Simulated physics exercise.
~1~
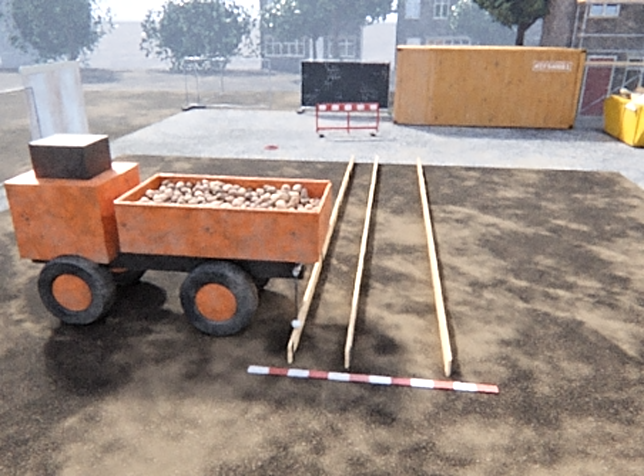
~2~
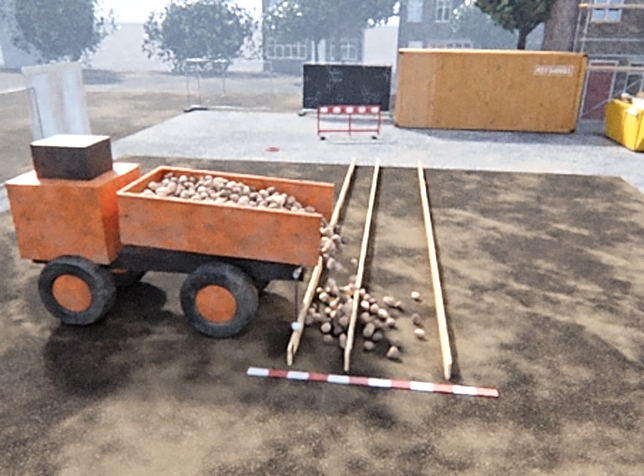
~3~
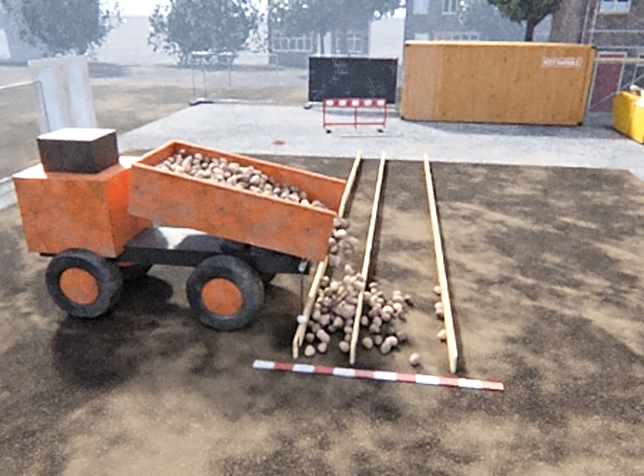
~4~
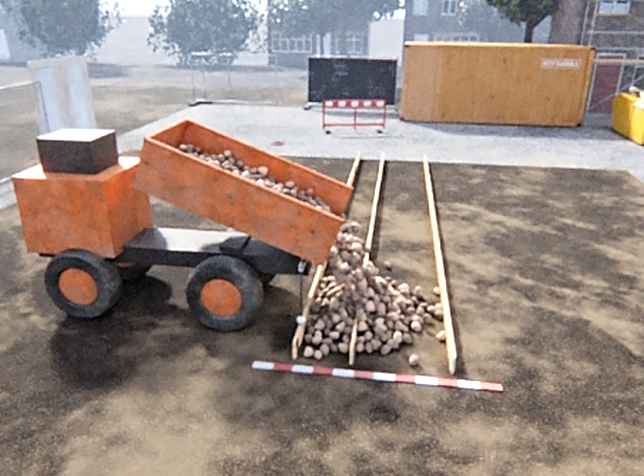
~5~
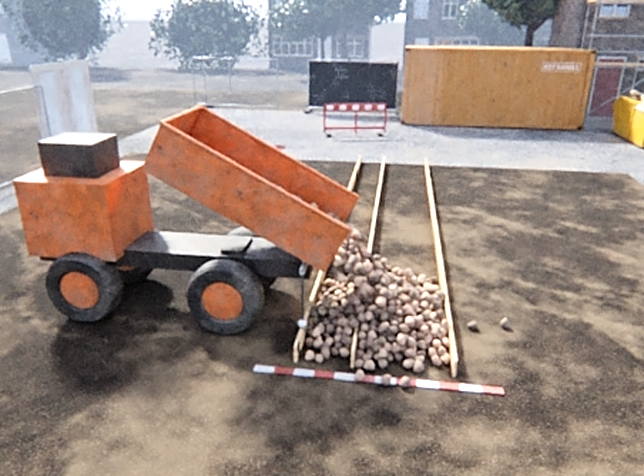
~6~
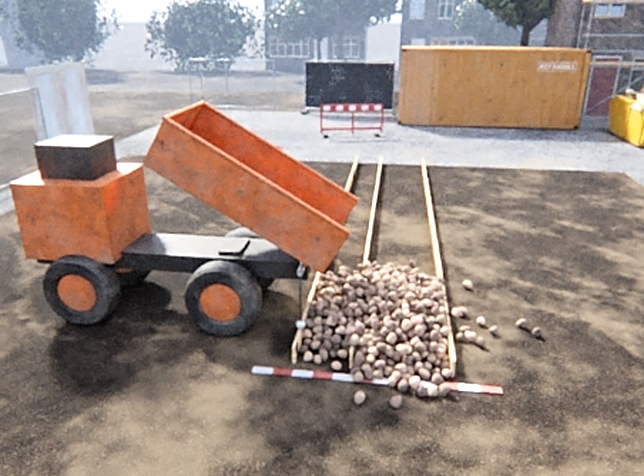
The orange skip of a tipper truck tilts up towards the left, pouring rounded stones from its open right end onto the ground between wooden planks. It ends steeply raised and empty beside a broad heap, with a few stones scattered beyond the right-hand plank.
